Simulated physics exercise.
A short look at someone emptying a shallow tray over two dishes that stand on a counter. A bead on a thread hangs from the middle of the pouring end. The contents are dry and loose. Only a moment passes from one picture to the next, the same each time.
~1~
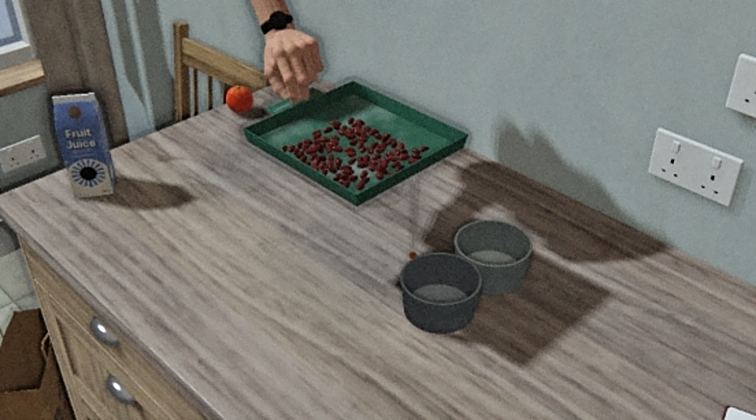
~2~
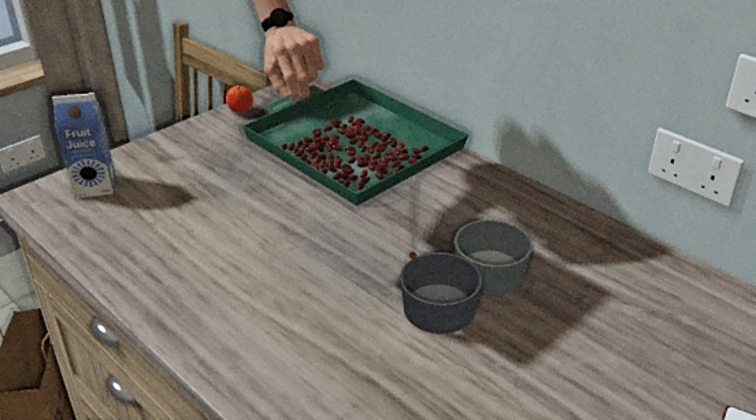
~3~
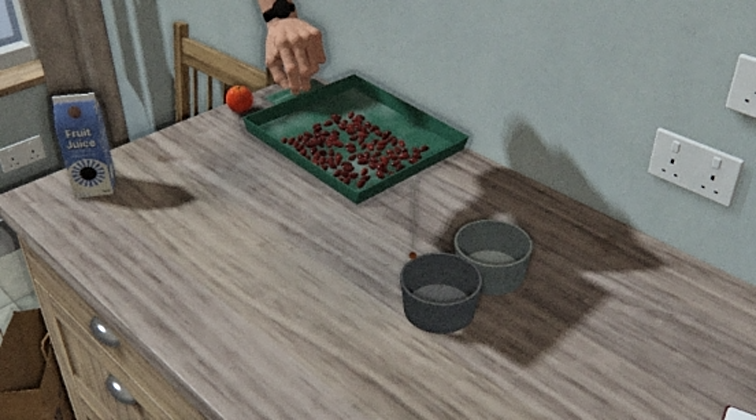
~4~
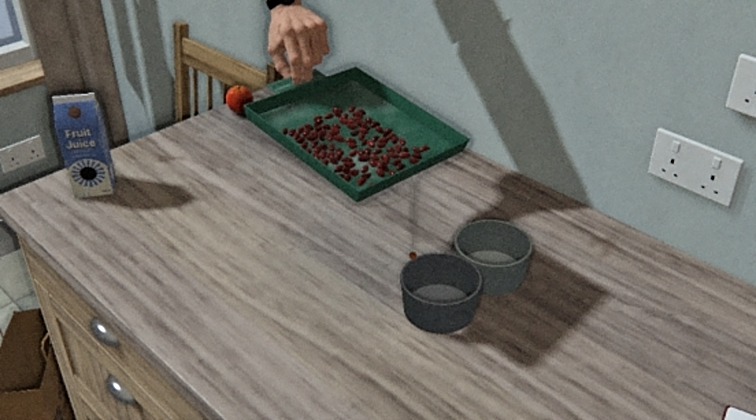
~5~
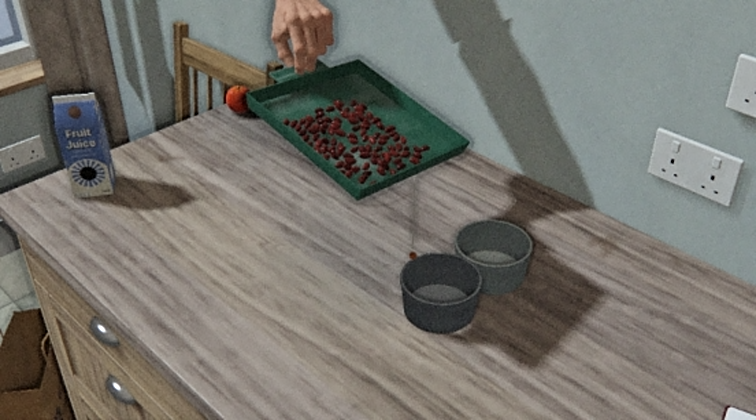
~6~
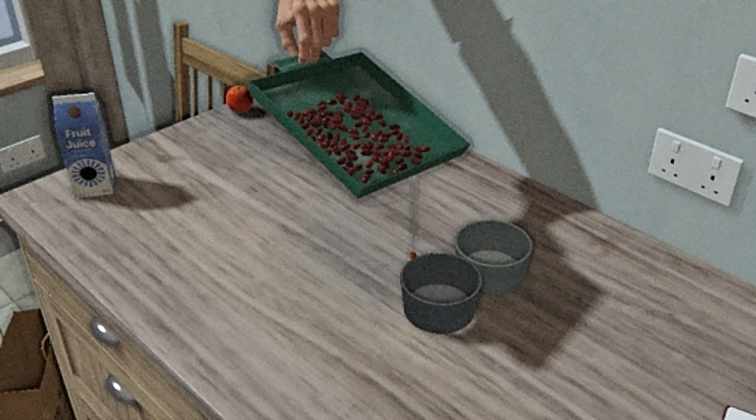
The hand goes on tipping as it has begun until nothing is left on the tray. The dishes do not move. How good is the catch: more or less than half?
Together they catch over half.
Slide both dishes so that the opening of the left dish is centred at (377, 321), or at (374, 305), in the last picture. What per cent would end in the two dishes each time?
Roughly 30 per cent, and 30 per cent.
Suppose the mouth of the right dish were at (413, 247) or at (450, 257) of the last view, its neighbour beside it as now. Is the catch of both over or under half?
One: The smaller part. Two: More than half.
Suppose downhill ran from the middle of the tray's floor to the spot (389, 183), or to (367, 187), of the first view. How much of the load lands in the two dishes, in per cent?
In turn 20 and 0 in a hundred.
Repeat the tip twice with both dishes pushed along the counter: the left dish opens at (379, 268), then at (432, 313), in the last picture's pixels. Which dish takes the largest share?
The first try: The dish on the right. The second: The right-hand dish.
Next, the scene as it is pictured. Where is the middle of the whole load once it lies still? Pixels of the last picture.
Roughly at (472, 275).
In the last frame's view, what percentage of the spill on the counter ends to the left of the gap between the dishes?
Close to 80 per cent.
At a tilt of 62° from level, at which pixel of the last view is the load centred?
Near (418, 144).
Shortly afterwards, tray tipped steeply; the whole lot on the tray.
Next, tray tipped past a quarter turn; the bulk on the tray; a little in the right dish; a little in the air.
Some moments later, tray tipped past a quarter turn; near a quarter in the left dish; near a third in the right dish; near a third outside both.
In the end, tray tipped past a quarter turn; near a quarter in the left dish; near a third in the right dish; near a third outside both.
